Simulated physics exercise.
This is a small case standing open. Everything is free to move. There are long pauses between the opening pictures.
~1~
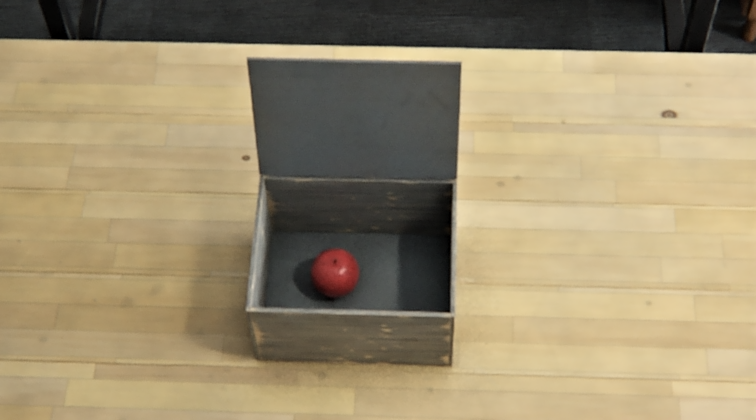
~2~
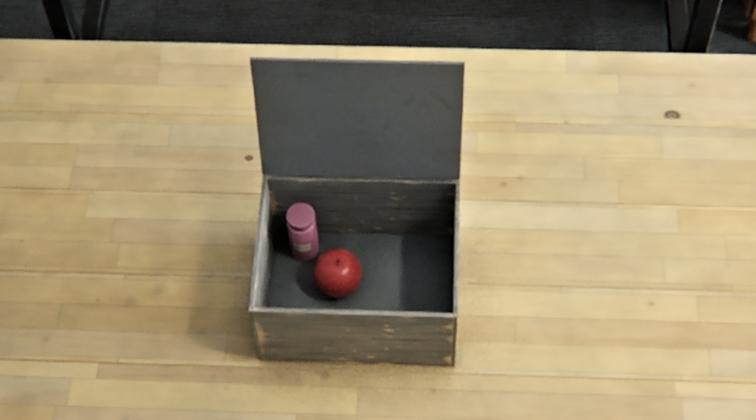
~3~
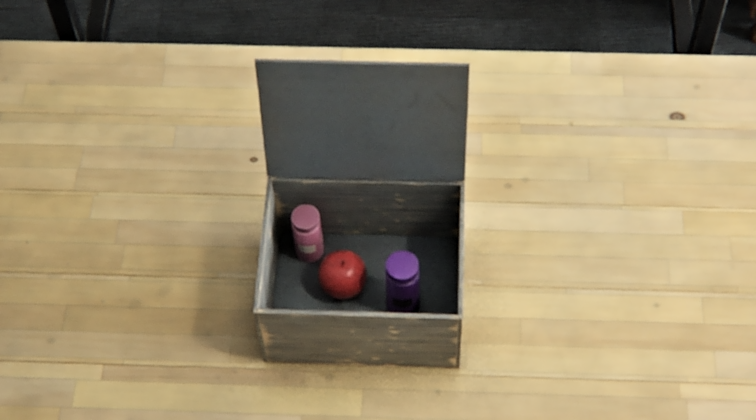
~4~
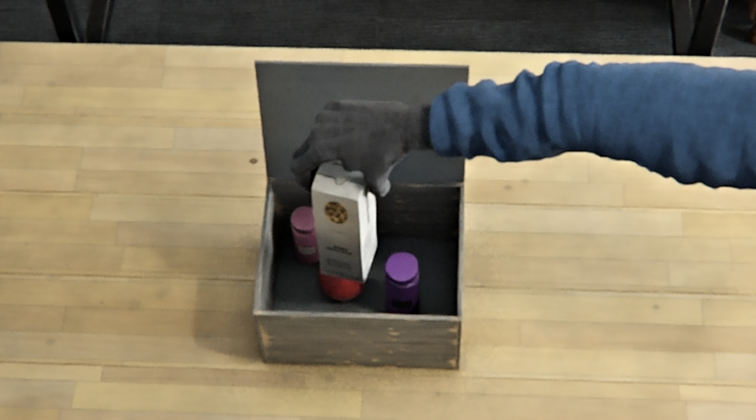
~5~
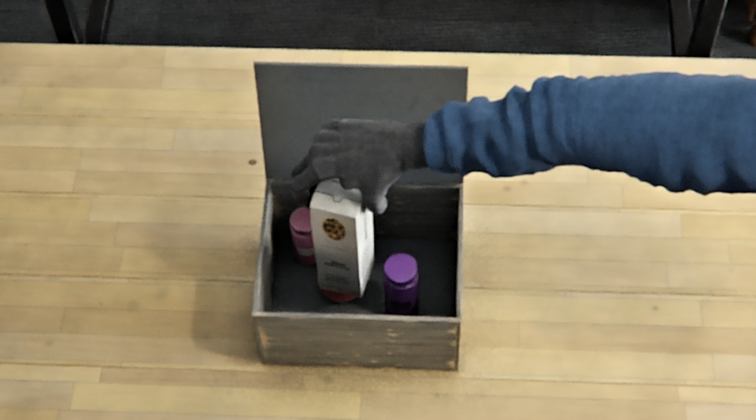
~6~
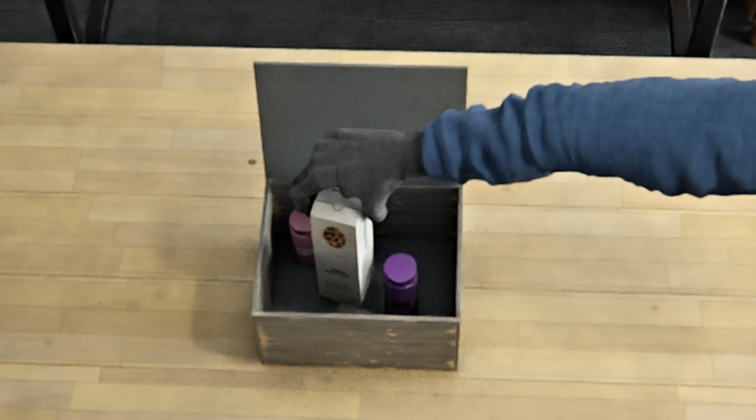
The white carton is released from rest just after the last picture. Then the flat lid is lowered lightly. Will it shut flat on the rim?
In the end the lid stays ajar.
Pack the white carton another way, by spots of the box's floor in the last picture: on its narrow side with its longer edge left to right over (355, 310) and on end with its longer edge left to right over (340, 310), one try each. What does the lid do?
In the first case it sits on the rim; in the second case it will not close.
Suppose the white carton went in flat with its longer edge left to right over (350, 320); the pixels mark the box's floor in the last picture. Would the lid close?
Then it sits on the rim.
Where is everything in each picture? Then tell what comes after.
The last thing is not in view yet, in the first picture.
The last thing is not in view yet, in the second picture.
The last thing is not in view yet; red apple (343, 274), in the third picture.
On its way; white carton (346, 219); pink shaker (307, 235), in the fourth picture.
On its way; white carton (344, 235); purple shaker (401, 288), in the fifth picture.
In place under the hand; white carton (344, 242), in the sixth picture.
Then, 0.50 s past the last view, white carton rocked 52° from its first pose near (349, 275); red apple displaced about its own width; pink shaker displaced a little.
Then, 1.60 s past the last view, lid 59° above the rim; white carton rocked 52° from its first pose near (349, 275); red apple displaced about its own width; pink shaker displaced a little.
Then, 2.10 s past the last view, lid 21° above the rim; white carton rocked 52° from its first pose near (349, 275); red apple displaced about its own width; pink shaker displaced a little.
Finally, lid 21° above the rim; down or leaning hard in the box, white carton; moved from the start, red apple; the other 2 still in place. Final places as the last picture's camera would see them, white carton near (349, 275).
